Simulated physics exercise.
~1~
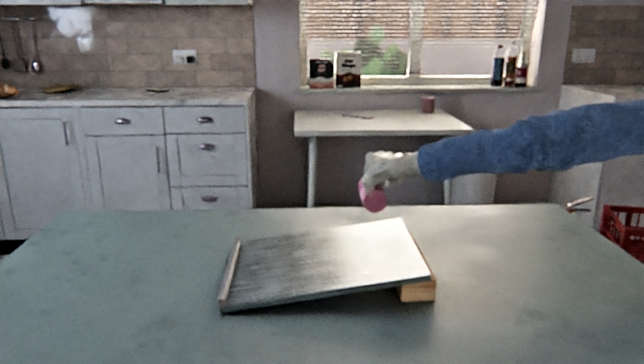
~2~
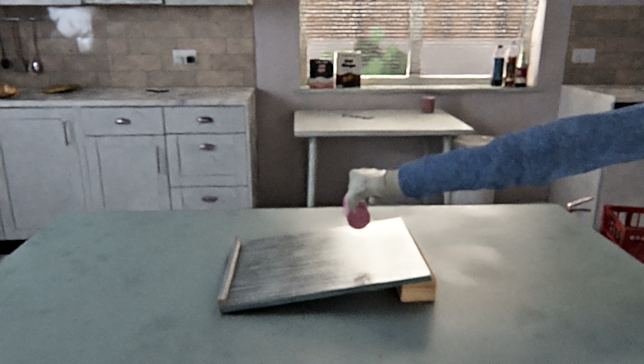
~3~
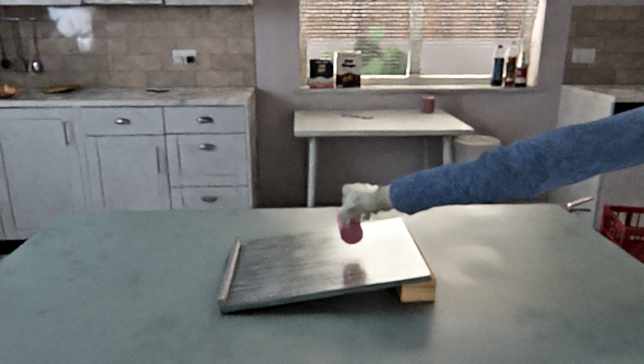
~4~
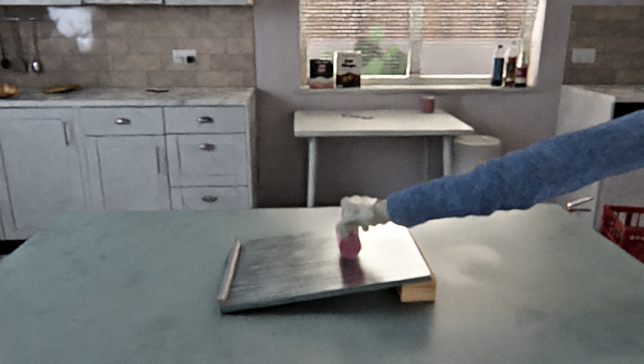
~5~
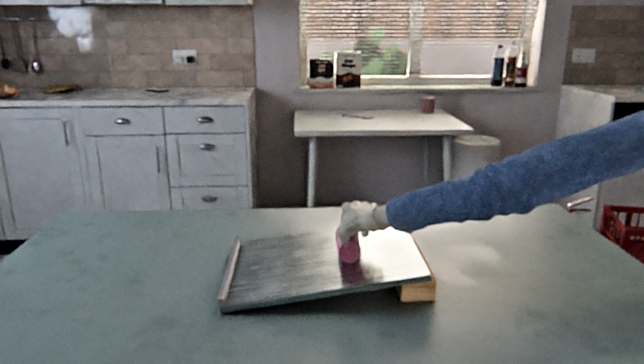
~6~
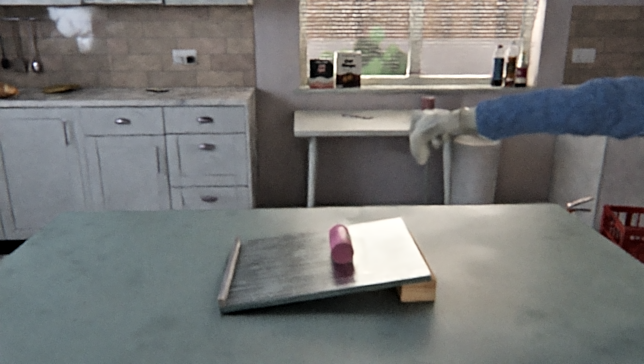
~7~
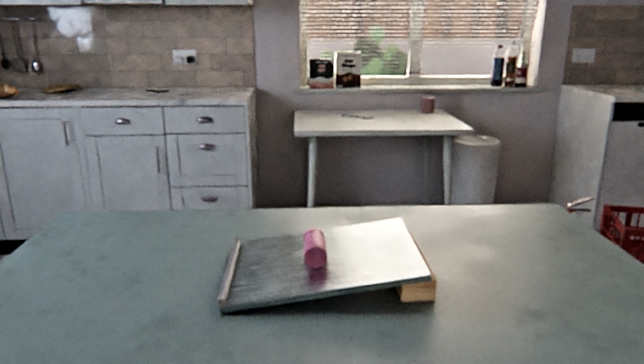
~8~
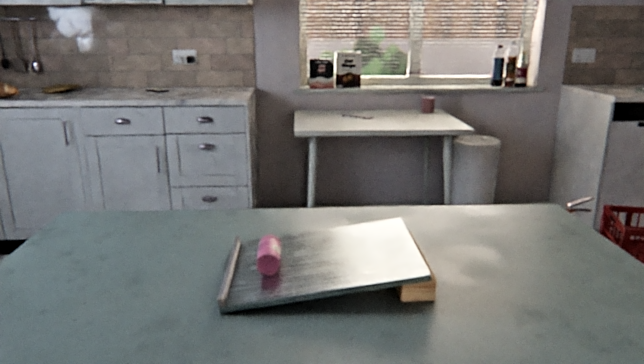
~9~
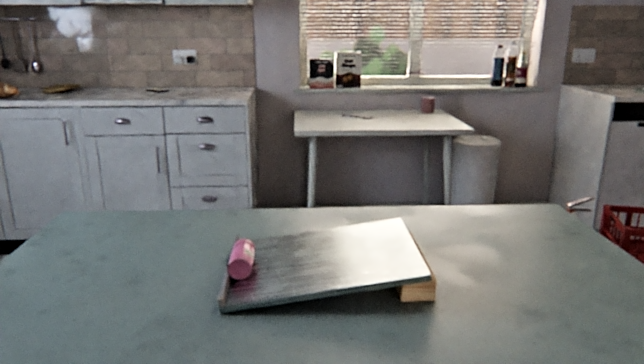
Pink cylinder being set on its side on a sloping board by a gloved hand, then rolling left to the raised lower edge.
